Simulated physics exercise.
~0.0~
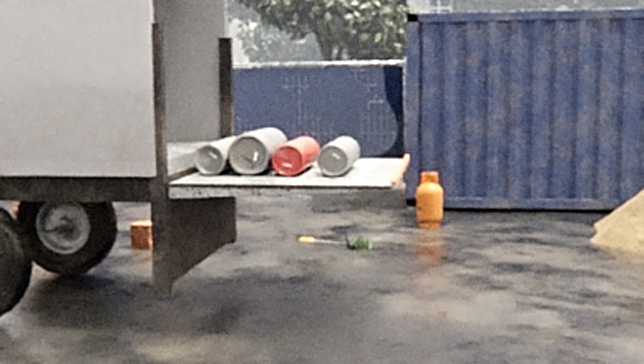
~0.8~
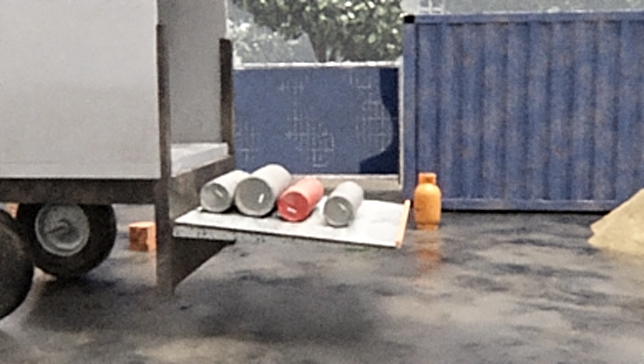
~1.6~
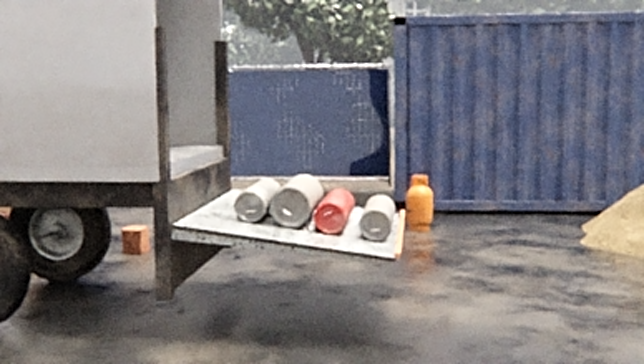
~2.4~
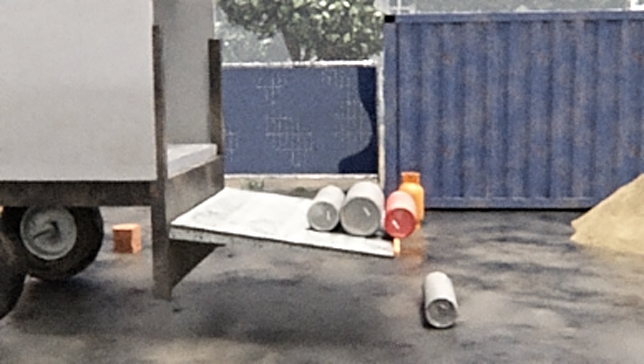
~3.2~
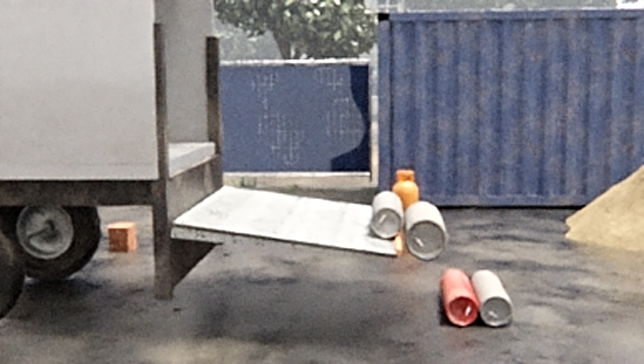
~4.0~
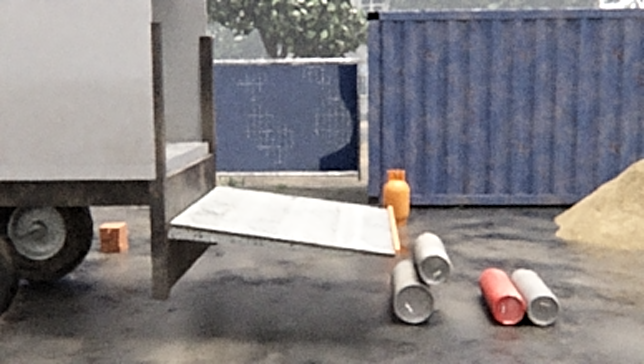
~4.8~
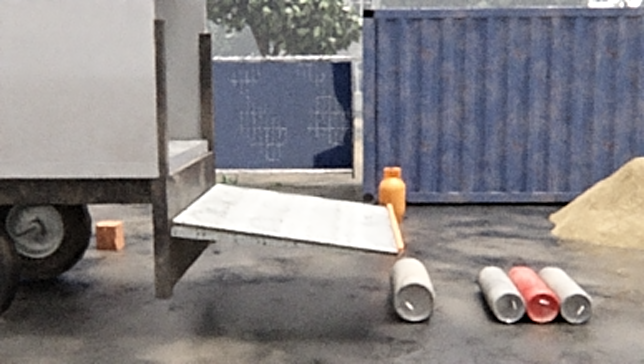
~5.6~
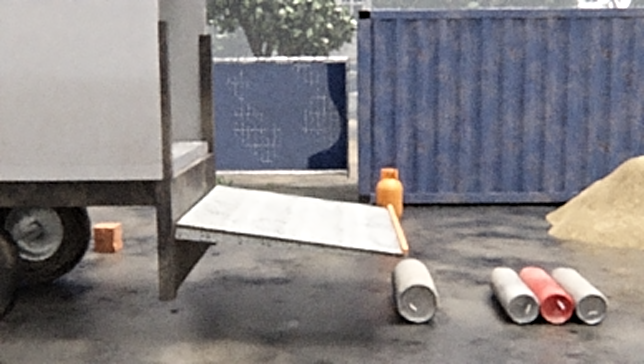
We see a truck's tail-lift holding three grey cylinders and a red one as it lowers and tilts; the cylinders roll right, drop off its edge and settle on the ground, the red one lying between two grey ones and the other grey one nearer the plate.
